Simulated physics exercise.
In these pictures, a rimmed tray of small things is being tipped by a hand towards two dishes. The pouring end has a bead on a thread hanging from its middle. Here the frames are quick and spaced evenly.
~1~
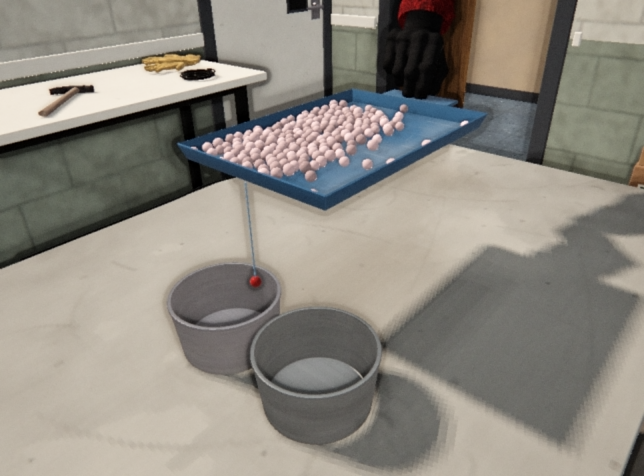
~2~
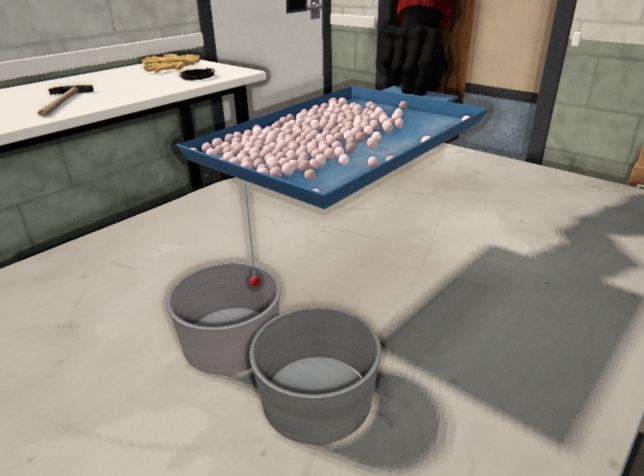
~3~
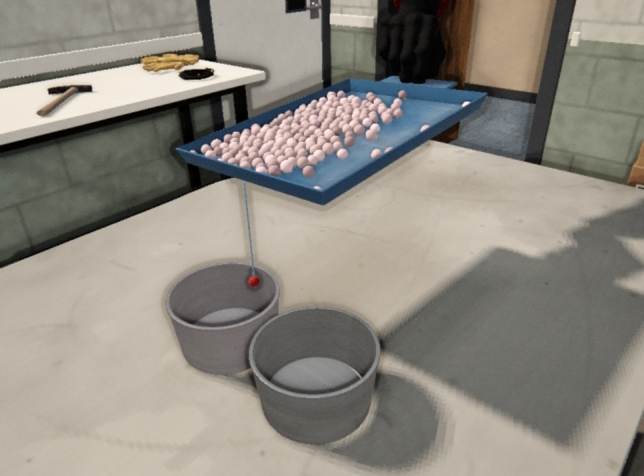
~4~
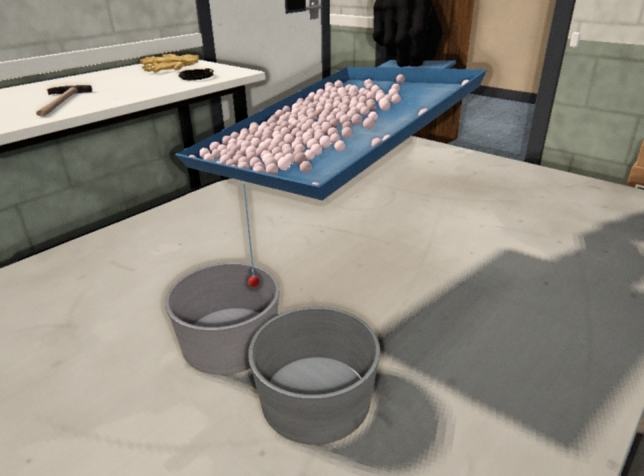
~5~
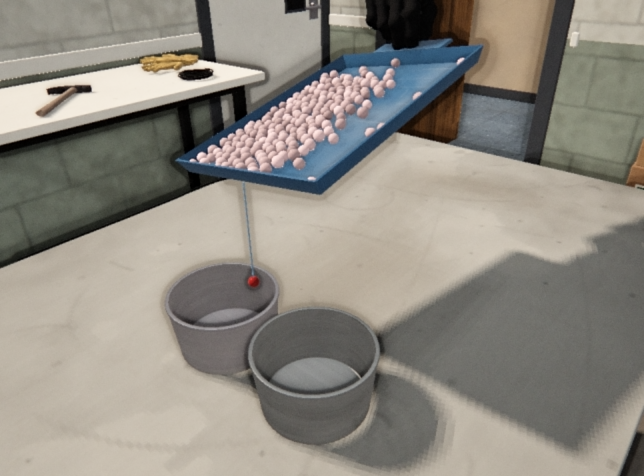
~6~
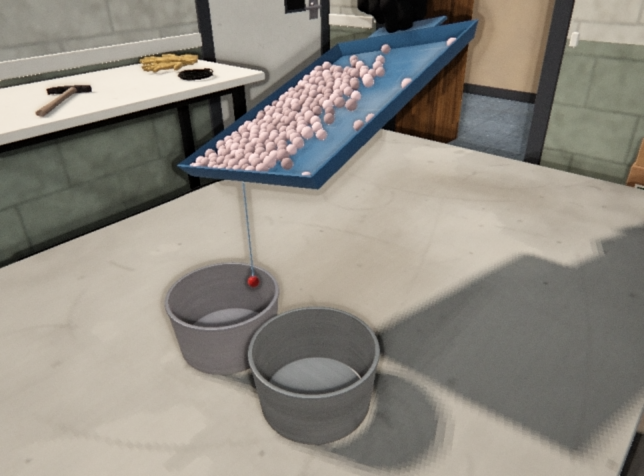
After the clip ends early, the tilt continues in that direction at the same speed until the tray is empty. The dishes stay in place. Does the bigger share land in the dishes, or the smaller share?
The amount caught is going to be smaller than the amount missed.
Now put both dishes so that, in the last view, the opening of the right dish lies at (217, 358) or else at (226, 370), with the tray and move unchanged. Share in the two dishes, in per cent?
About 30 per cent, then about 20 per cent.
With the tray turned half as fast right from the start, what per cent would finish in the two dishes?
About 30 in a hundred.
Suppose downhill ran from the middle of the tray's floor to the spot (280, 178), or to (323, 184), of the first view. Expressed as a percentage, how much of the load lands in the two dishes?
Near 70 % and, after that, 80 %.
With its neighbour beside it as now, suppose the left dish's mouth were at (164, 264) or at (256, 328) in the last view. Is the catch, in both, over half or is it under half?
For the two tries in order: Exceeding half, not as much as half.
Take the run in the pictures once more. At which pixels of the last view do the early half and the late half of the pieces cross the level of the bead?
I'd say around (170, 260) at first, then around (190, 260).
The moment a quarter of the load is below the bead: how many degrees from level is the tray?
Roughly 70 degrees of turn.
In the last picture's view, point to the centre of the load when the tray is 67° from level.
The middle of the load sits near (204, 180).
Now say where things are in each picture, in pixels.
Corners of the pouring end at (186, 143) and (325, 192), level; middle of the load at (306, 138), sugar pearls; left dish at (184, 340); right dish at (273, 406); bead on its thread at (256, 282), in the first frame.
Corners of the pouring end at (185, 144) and (324, 190), level; middle of the load at (305, 136), in the second frame.
Corners of the pouring end at (184, 147) and (322, 187), tipped barely, lowest at the left corner; middle of the load at (304, 132), in the third frame.
Corners of the pouring end at (183, 152) and (318, 182), tipped a little, lowest at the left corner; middle of the load at (301, 127), in the fourth frame.
Corners of the pouring end at (184, 157) and (315, 176), tipped clearly, lowest at the left corner; middle of the load at (295, 122), a small part on the move, in the fifth frame.
Corners of the pouring end at (184, 162) and (310, 172), tipped clearly, lowest at the left corner; middle of the load at (285, 120), nearly all on the move; left dish at (181, 340); right dish at (270, 406), in the sixth frame.
Soon, tray tipped steeply; about two thirds on the tray; a small part in the left dish; a small part outside both; about a quarter in the air.
A while on, tray tipped past a quarter turn; about a quarter in the left dish; about two thirds outside both; a stray few in the air.
Towards the end, tray tipped past a quarter turn; about a quarter in the left dish; most outside both.
Finally, tray tipped past a quarter turn; none in the right dish; about a quarter in the left dish; most outside both.
